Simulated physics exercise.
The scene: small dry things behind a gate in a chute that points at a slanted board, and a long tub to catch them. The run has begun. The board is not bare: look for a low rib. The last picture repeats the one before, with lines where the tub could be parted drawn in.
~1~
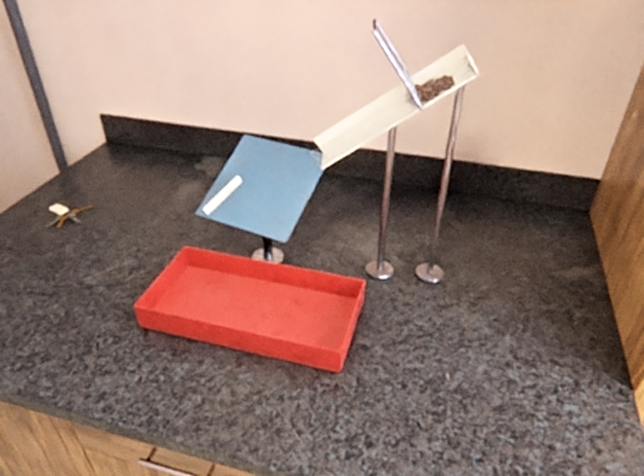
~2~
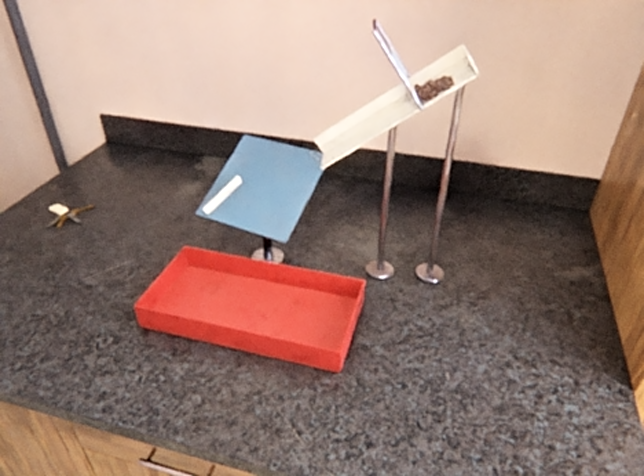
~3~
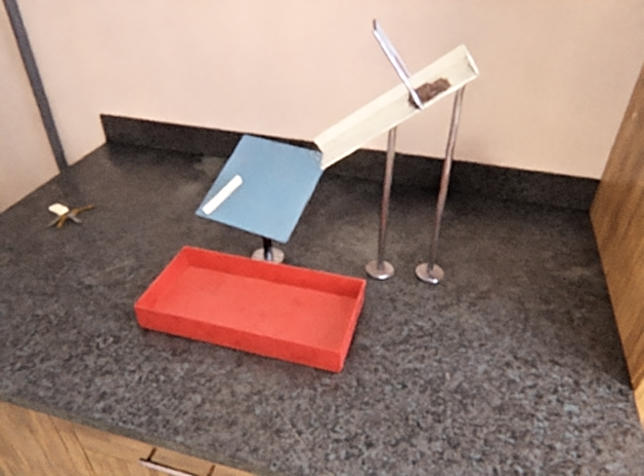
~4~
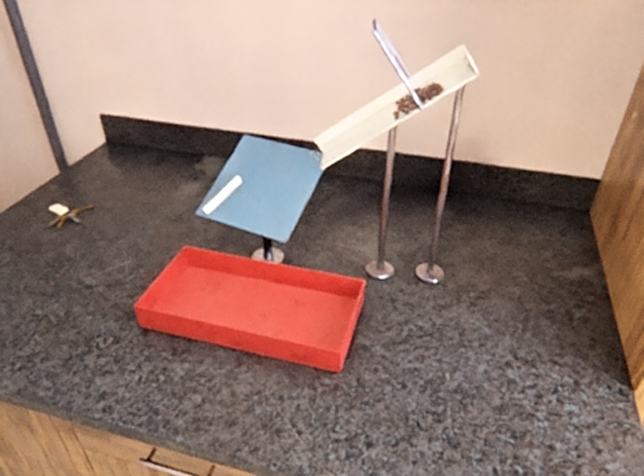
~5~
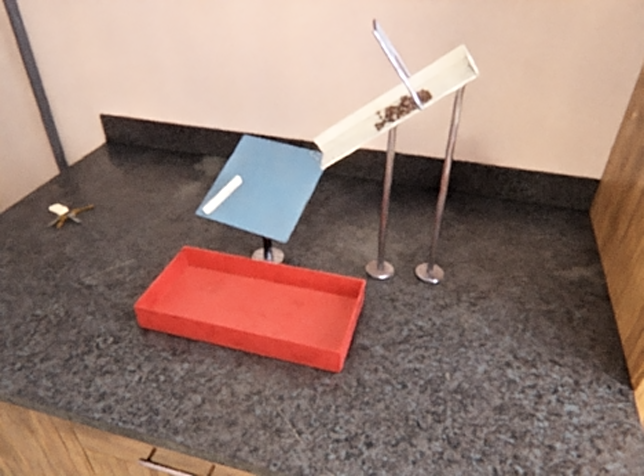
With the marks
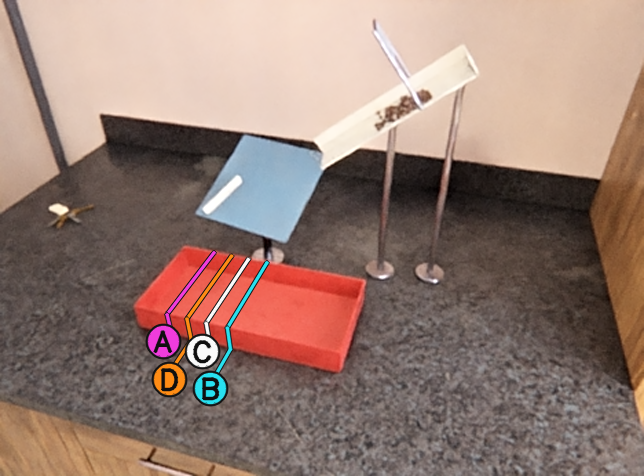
Small brown pieces bunched near the top of a sloping cream chute slide a short way down it past a thin upright gate, spreading out, while the tilted blue board with a pale strip and the empty red tray stay still.
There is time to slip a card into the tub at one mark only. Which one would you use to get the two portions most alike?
Take A.
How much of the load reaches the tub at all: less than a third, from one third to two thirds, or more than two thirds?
About that: More than two thirds.
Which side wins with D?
The left side.
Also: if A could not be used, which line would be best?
The answer is D.
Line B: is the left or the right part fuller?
More lands on the left.
On the marked copy, line A crosses the front rim at (167, 313); line B crosses the front rim at (227, 327); line C crosses the front rim at (206, 322); line D crosses the front rim at (187, 318).
With A, of what is caught, about two thirds on the left of the divider, about a third on the right.
With B, of what is caught, all on the left of the divider, none on the right.
With C, of what is caught, nearly all on the left of the divider, a small part on the right.
With D, of what is caught, most on the left of the divider, about a quarter on the right.
